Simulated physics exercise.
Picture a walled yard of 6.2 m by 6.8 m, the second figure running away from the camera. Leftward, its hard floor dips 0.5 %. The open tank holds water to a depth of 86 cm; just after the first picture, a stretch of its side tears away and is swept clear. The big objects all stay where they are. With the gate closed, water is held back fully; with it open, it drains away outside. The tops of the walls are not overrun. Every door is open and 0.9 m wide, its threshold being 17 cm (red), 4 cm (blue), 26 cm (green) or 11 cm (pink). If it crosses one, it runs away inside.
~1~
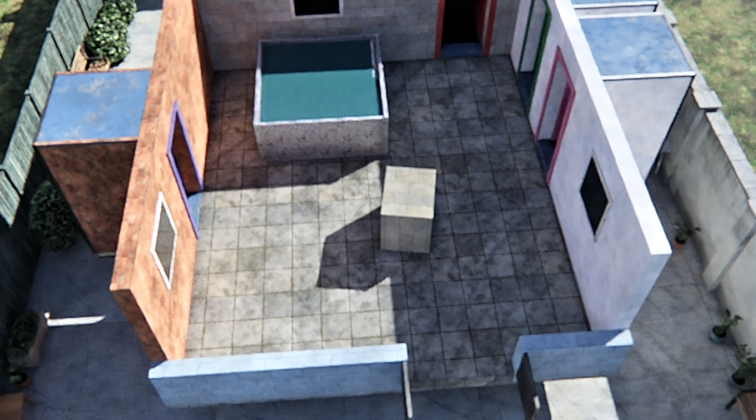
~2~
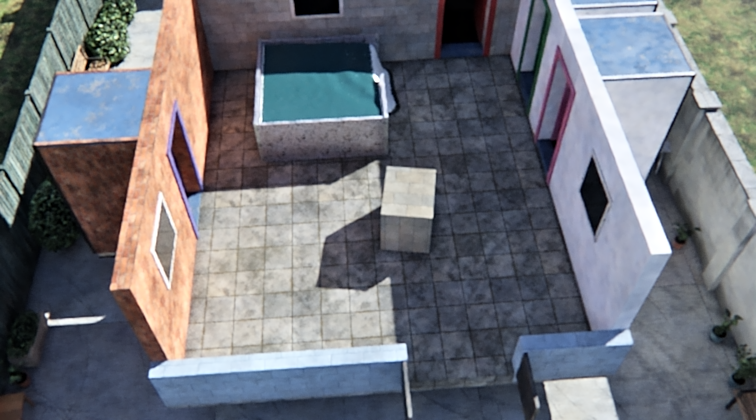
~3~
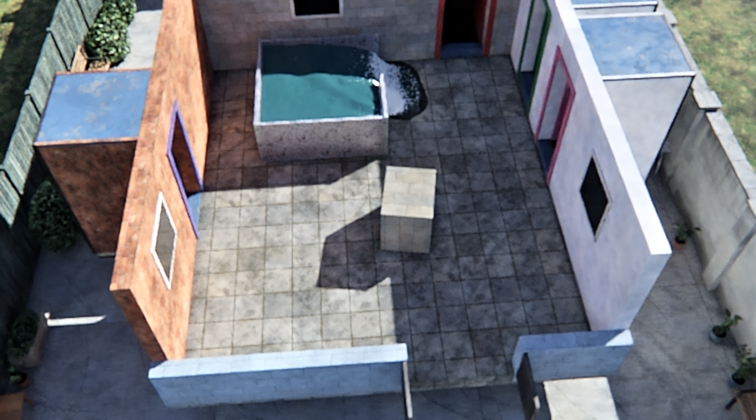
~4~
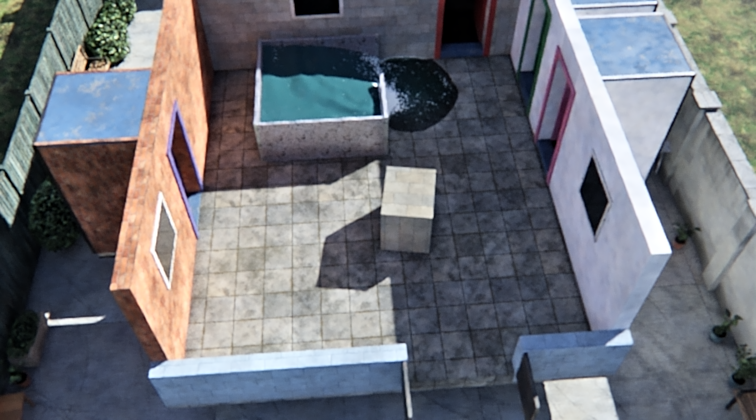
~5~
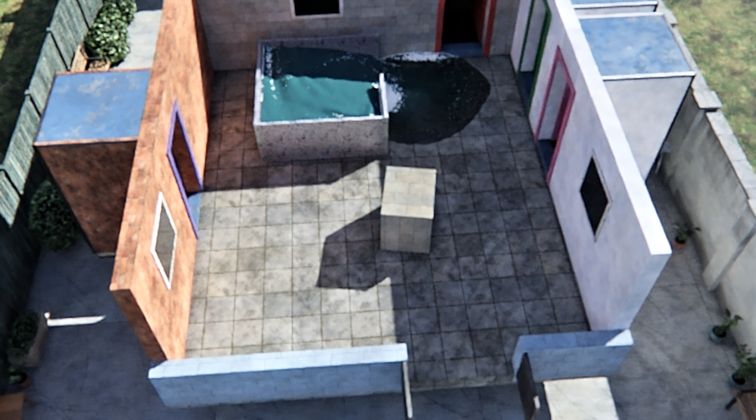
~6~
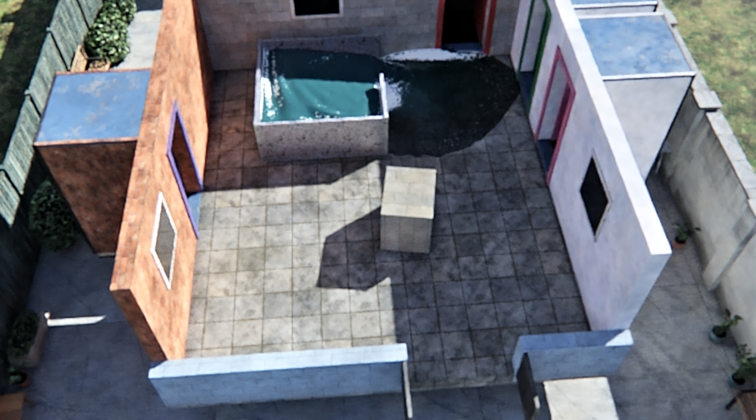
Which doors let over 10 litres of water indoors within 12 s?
At the red door the total will be higher than the limit. At the blue door the total will be higher than the limit. At the green door the total will be higher than the limit. At the pink door the total will be higher than the limit.
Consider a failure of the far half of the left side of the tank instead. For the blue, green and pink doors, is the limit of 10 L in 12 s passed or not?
Blue exceeds; green falls short; pink falls short.
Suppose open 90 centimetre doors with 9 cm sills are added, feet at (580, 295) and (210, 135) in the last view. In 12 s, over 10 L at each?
Well, the first is beyond the mark and the second is shy of the mark.
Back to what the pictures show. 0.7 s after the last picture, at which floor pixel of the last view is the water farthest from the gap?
That would be close to (546, 178).
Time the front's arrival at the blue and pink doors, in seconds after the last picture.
Arrival: Blue 6.0 s, pink 0.5 s.
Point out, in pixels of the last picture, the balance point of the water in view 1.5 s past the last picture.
Near (390, 109).
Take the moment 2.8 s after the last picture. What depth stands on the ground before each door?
In centimetres - red: 27, blue: 0, green: 32, pink: 15.
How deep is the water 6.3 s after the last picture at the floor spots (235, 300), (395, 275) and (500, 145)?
Depths in turn: Roughly 2, 1 and 11 centimetres.
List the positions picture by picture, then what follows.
The first frame shows still water, 86 cm deep, in the open tank at (320, 80).
In the second frame, the front is at a hidden place, 0.7 m from the gap at (378, 81); 0.2 m2 of floor is under water; 86 cm left at the back of the open tank.
In the third frame, the front is at (420, 108), 1.0 m from the gap at (378, 82); 1.1 m2 of floor is under water; 86 cm left at the back of the open tank.
In the fourth frame, water pours out at (378, 83) and has run 1.5 m, to (455, 93); typically 10 cm deep outside, 86 cm at the open tank's back.
In the fifth frame, the front is at (485, 83), 2.2 m from the gap at (378, 82); 3.9 m2 of floor is under water; 82 cm left at the back of the open tank.
In the sixth frame, the front is at (517, 77), 2.8 m from the gap at (378, 82); 5.6 m2 of floor is under water; 72 cm left at the back of the open tank.
Then, 0.7 s after the last picture water covers 20 % of the floor and is deepest (66 cm) near (503, 60); red door 25 cm at the sill, 5 L in, blue door not reached, green door 43 cm at the sill, 18 L in, pink door 13 cm at the sill, 0 L in.
Then, 1.5 s after the last picture water covers 25 % of the floor and is deepest (54 cm) near (486, 61); red door 31 cm at the sill, 26 L in, blue door not reached, green door 46 cm at the sill, 94 L in, pink door 19 cm at the sill, 6 L in.
Then, 2.8 s after the last picture water covers 50 % of the floor and is deepest (34 cm) near (486, 61); red door 27 cm at the sill, 95 L in, blue door not reached, green door 32 cm at the sill, 181 L in, pink door 15 cm at the sill, 29 L in.
Then, 6.3 s after the last picture water covers 85 % of the floor and is deepest (19 cm) near (561, 355); red door 16 cm at the sill, 172 L in, blue door 3 cm at the sill, 0 L in, green door 17 cm at the sill, 194 L in, pink door 10 cm at the sill, 41 L in.
Then, 11.3 s after the last picture water covers 95 % of the floor and is deepest (14 cm) near (183, 383); red door 8 cm at the sill, 173 L in, blue door 6 cm at the sill, 35 L in, green door 7 cm at the sill, 194 L in, pink door 6 cm at the sill, 41 L in.
